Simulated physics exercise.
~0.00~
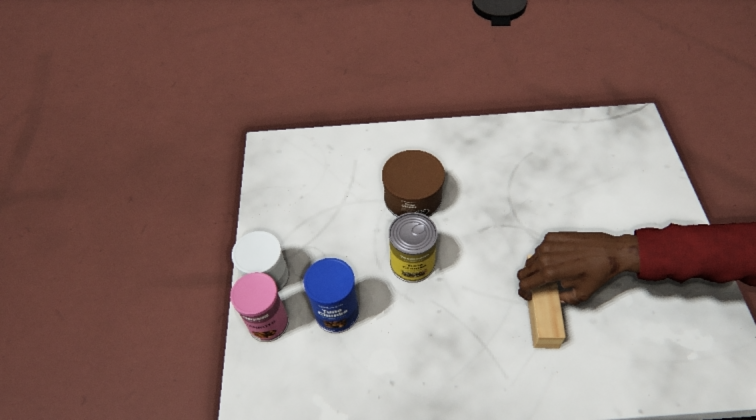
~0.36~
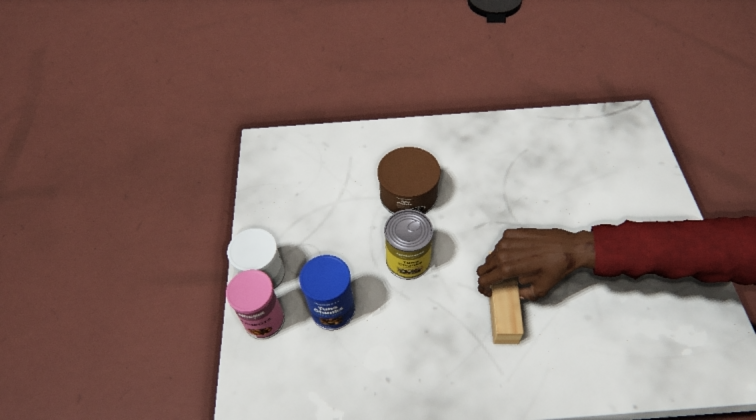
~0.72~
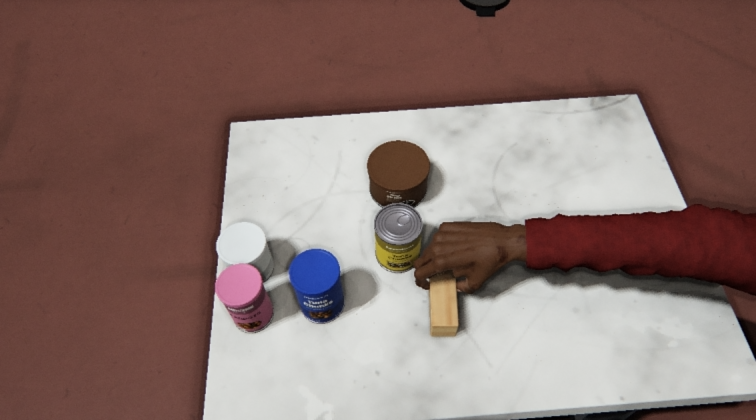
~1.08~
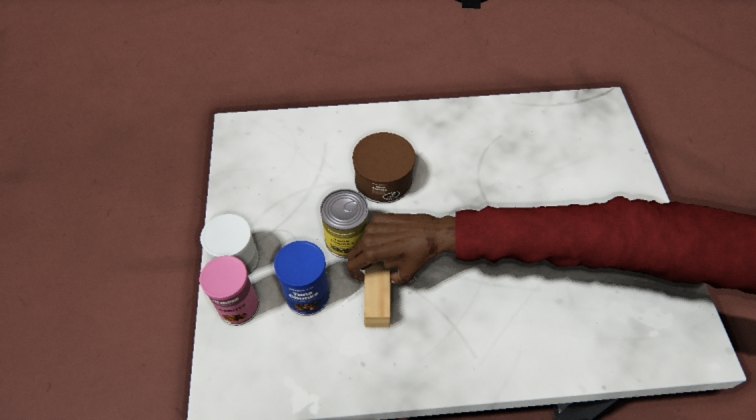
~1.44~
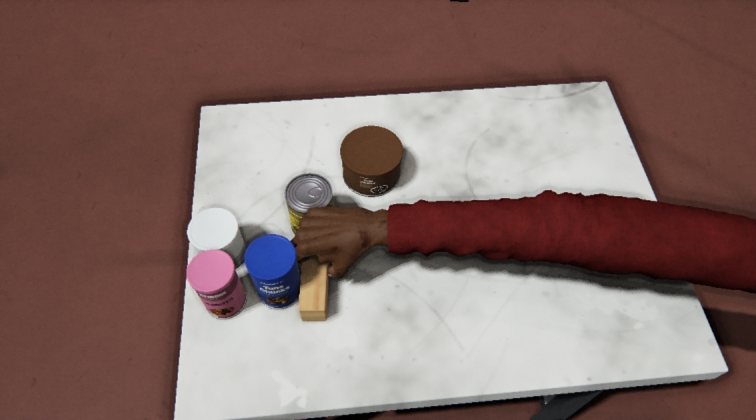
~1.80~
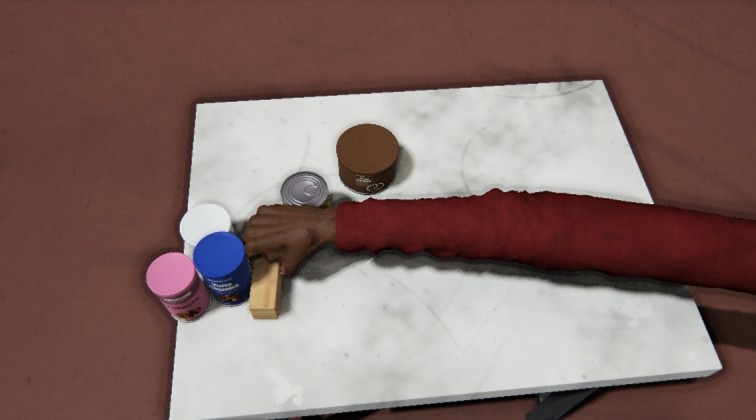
The footage shows a hand sliding a wooden block leftward across a marble-patterned board, shifting a yellow tin, then a blue tin, which moves with a pink tin toward the left edge. All three end displaced but upright, while the white tin and brown tub stay put.
